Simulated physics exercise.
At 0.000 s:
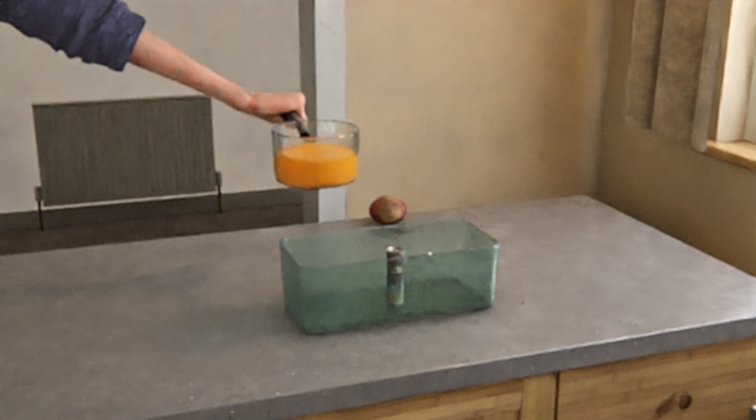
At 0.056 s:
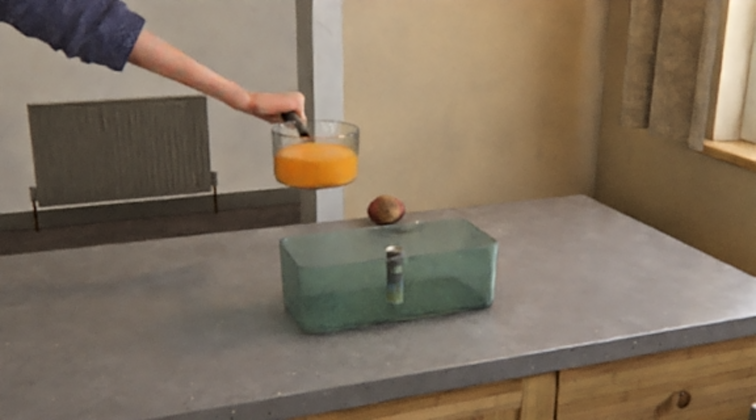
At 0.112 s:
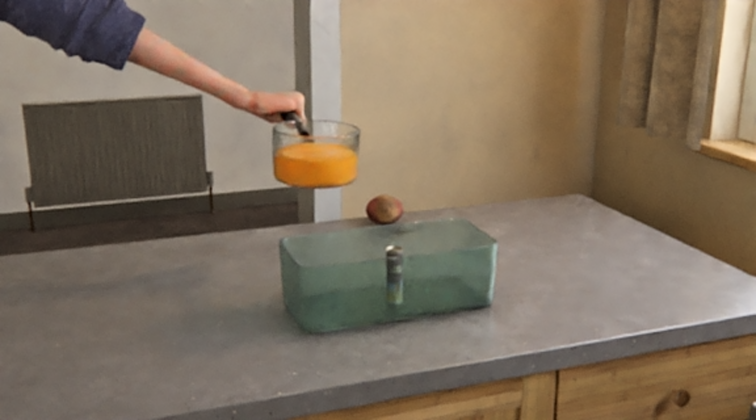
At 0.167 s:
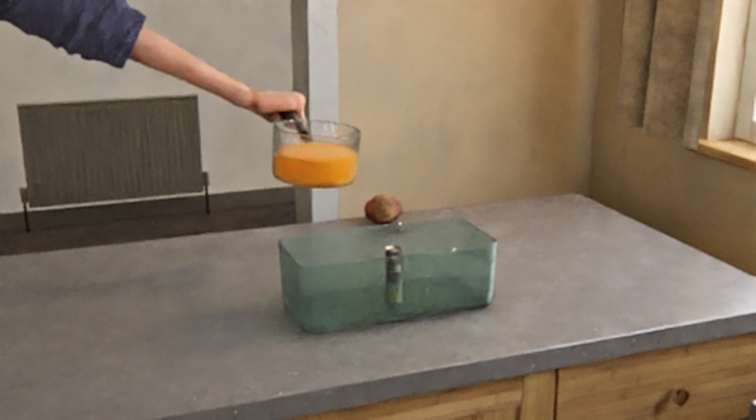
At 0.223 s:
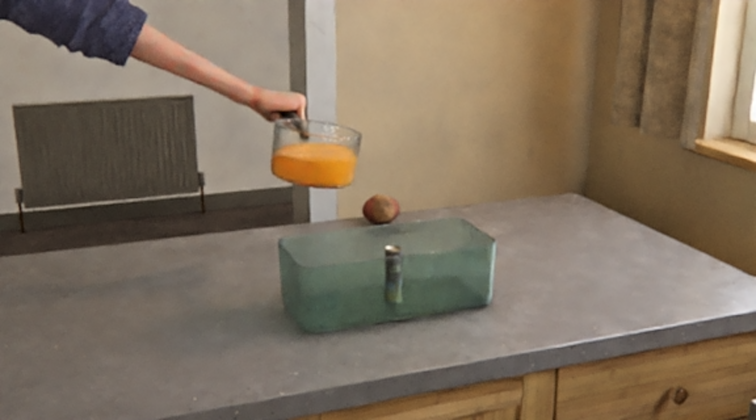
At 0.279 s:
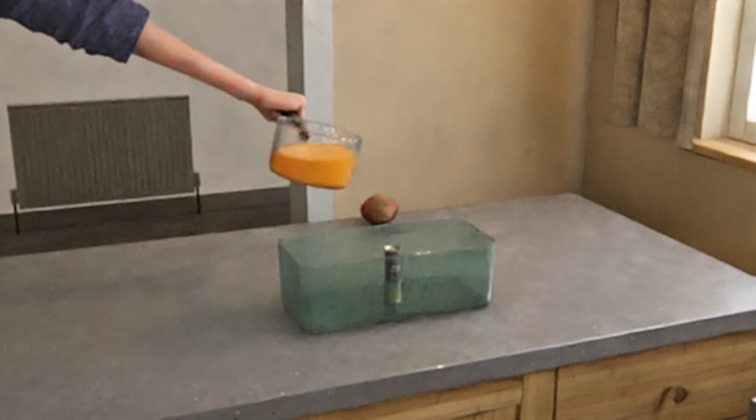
On a grey kitchen counter, a hand slowly tilting a glass saucepan of orange juice slightly rightwards above a green transparent basin.
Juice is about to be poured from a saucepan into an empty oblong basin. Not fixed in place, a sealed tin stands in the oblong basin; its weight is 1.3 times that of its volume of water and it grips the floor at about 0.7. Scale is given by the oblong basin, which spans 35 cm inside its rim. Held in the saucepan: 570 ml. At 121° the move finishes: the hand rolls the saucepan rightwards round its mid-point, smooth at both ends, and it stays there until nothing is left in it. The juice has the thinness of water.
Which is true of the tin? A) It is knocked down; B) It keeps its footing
It keeps its footing.
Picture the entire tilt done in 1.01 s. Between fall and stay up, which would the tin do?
So the tin will hold steady.
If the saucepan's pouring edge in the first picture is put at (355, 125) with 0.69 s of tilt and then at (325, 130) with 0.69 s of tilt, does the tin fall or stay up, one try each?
First it tips over; then it stays on its base.
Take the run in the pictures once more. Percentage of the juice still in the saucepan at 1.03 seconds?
I reckon near 7 per cent still sits there.
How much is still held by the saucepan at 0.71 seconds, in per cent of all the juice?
Around 62 percent.
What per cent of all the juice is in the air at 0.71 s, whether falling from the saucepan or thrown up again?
Near 32 per cent at that moment.
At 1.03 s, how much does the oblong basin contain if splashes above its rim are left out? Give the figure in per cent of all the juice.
About 80 per cent.
After 0.71 s the tilt is 76° and 63 per cent is still to pour; the tin stands where it began.
After 1.03 s the tilt is 114° and 7 per cent is still to pour; the tin stands where it began.
After 1.36 s the tilt is 121° and 0 per cent is still to pour; the tin stands 1 cm from where it began.
After 1.72 s the tilt is 121° and 0 per cent is still to pour; the tin stands 1 cm from where it began.
In the end the tin stands 1 cm from where it began.
